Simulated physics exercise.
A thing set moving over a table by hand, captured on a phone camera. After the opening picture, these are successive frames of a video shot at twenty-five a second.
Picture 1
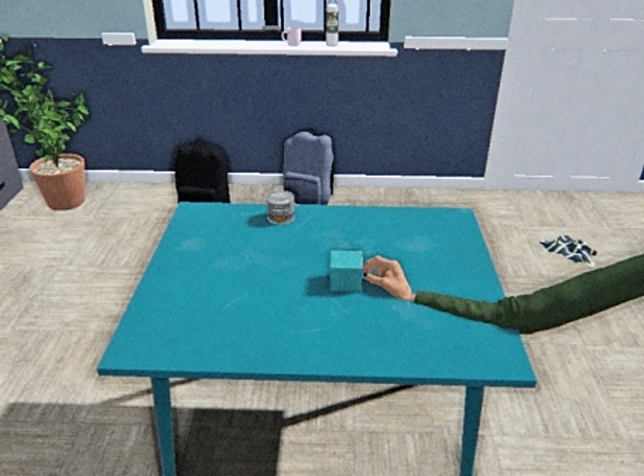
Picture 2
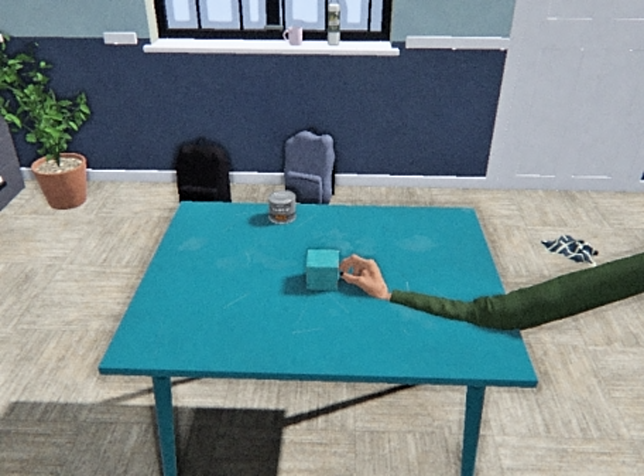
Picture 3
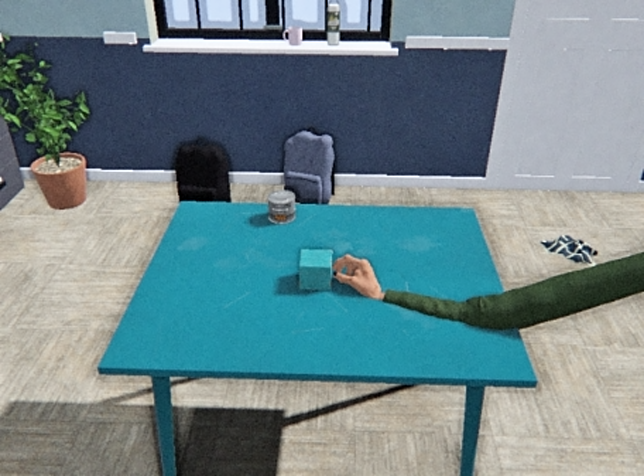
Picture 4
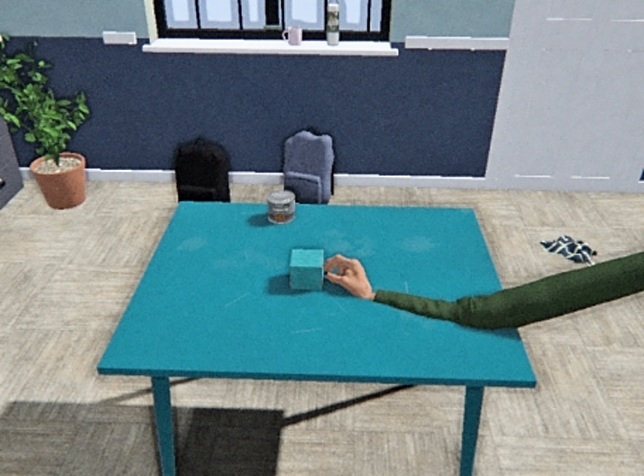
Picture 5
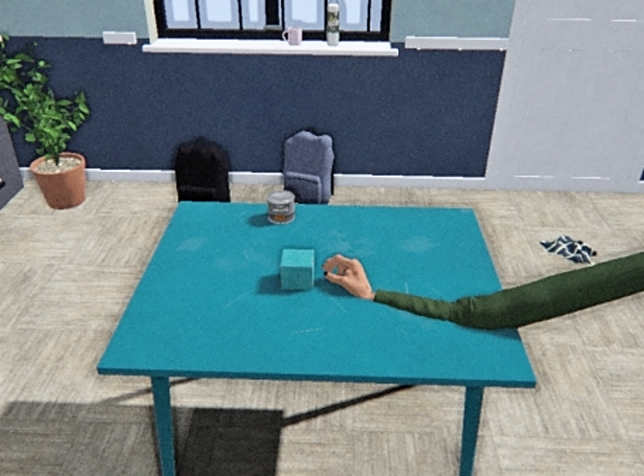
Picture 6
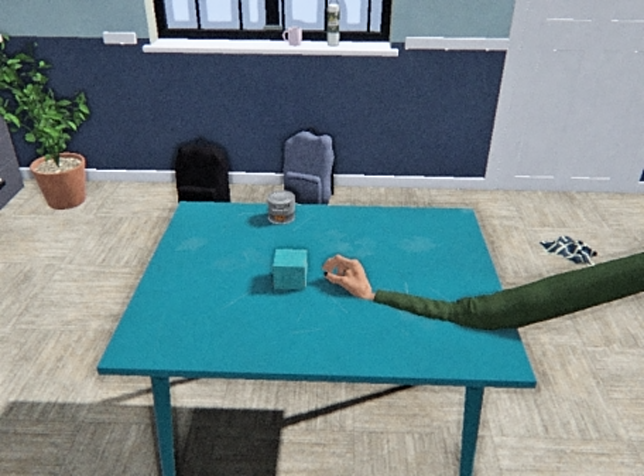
A hand in a green sleeve pushed a small turquoise block left across a turquoise table, then stayed back as the block slid a little farther left on its own, near a small can.
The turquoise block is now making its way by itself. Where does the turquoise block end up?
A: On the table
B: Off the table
A, on the table.
Then, 0.24 s past the last view, turquoise block displaced about its own width near (277, 269).
Then, 0.48 s past the last view, turquoise block resting near (277, 269).
Finally, moved from the start, turquoise block. Final places as the last picture's camera would see them, turquoise block near (277, 269).
